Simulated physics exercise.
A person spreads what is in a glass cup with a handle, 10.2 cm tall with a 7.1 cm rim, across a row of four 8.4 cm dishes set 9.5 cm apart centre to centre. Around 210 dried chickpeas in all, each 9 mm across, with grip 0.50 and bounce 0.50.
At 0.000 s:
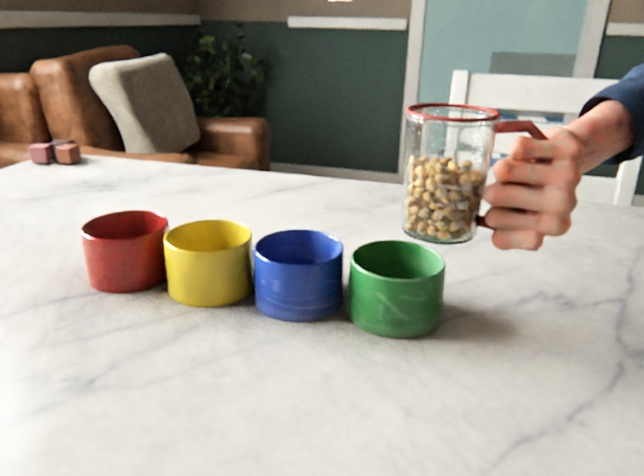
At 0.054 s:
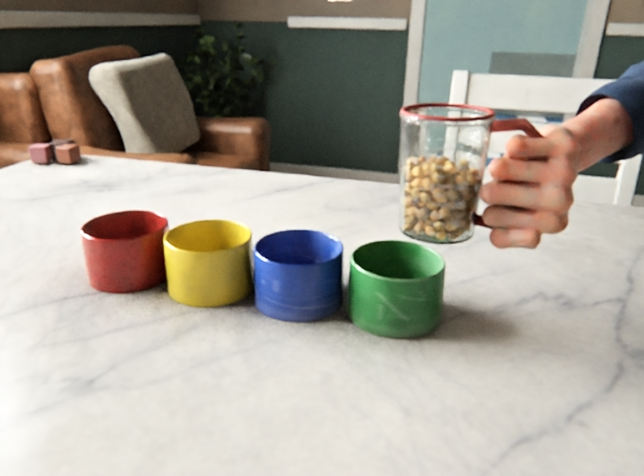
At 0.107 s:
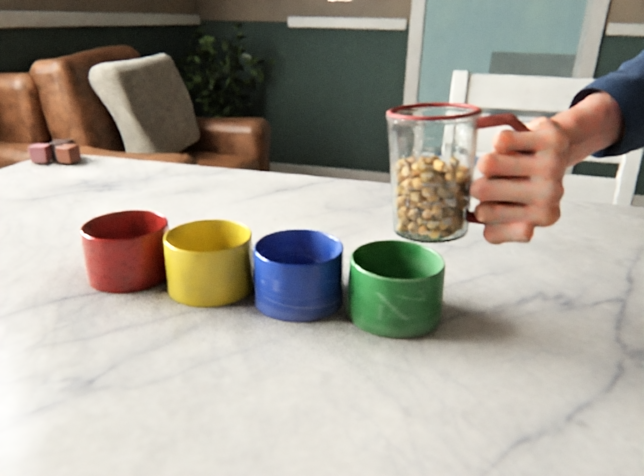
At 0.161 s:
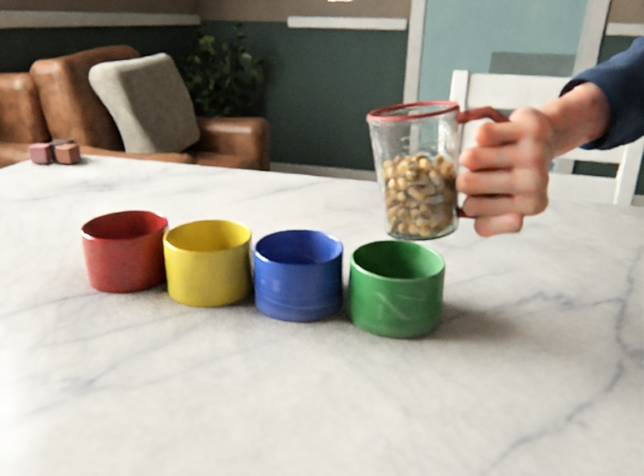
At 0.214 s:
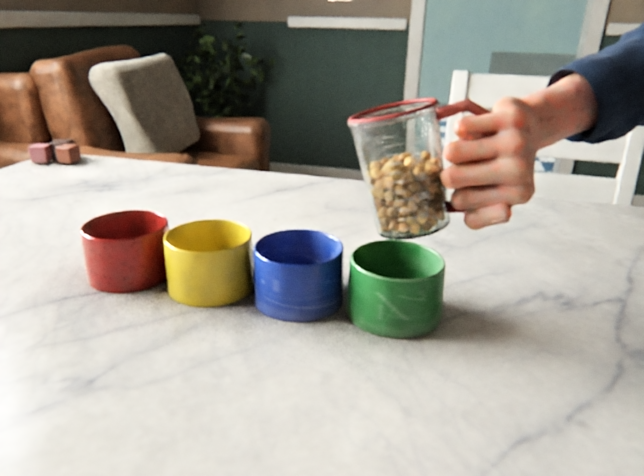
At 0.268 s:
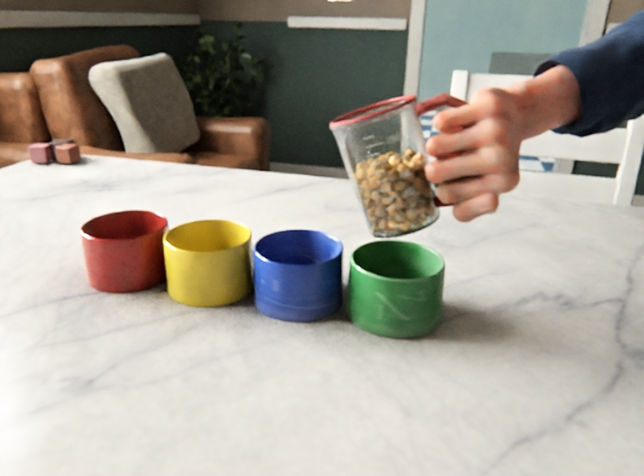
A hand in a dark blue sleeve holds a clear, red-rimmed cup of dried chickpeas by its handle at the right, moving it a short way left while tilting it gradually leftward above the green dish. Red, yellow, blue and green dishes stand still in a row, left to right, on a pale marbled table. The steady, slightly raised view shows a brown leather sofa, plant and white chair behind.
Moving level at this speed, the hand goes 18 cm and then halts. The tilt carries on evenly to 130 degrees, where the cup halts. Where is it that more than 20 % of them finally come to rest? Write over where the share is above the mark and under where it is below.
Red dish: Under; blue dish: Under; green dish: Under; yellow dish: Over; counter: Under.
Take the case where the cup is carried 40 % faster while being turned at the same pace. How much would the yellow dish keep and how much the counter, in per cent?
Shares: Yellow 100, counter 0.
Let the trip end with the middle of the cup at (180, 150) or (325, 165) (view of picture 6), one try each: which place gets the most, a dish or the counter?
Top receivers, in order: Red and blue.
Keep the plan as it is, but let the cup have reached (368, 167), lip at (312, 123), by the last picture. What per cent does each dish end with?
It'd finish with red at 0, blue at 0, green at 0 and yellow at 100.
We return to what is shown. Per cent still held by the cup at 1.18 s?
95 %.
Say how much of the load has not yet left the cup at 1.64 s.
Roughly 0 per cent.
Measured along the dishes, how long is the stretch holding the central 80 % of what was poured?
I'd estimate close to 5 cm.
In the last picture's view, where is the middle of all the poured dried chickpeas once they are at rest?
I'd say roughly (204, 262).
Then, at 0.82 s, tilt 72 degrees; cup holds 100 %.
After 1.18 s, tilt 107 degrees; cup holds 95 %, yellow 5 %.
Then, at 1.64 s, tilt 130 degrees; cup holds 0 %, yellow 100 %.
By 2.1 s all is still; red 0 %, blue 0 %, green 0 %, yellow 100 %, counter 0 %.
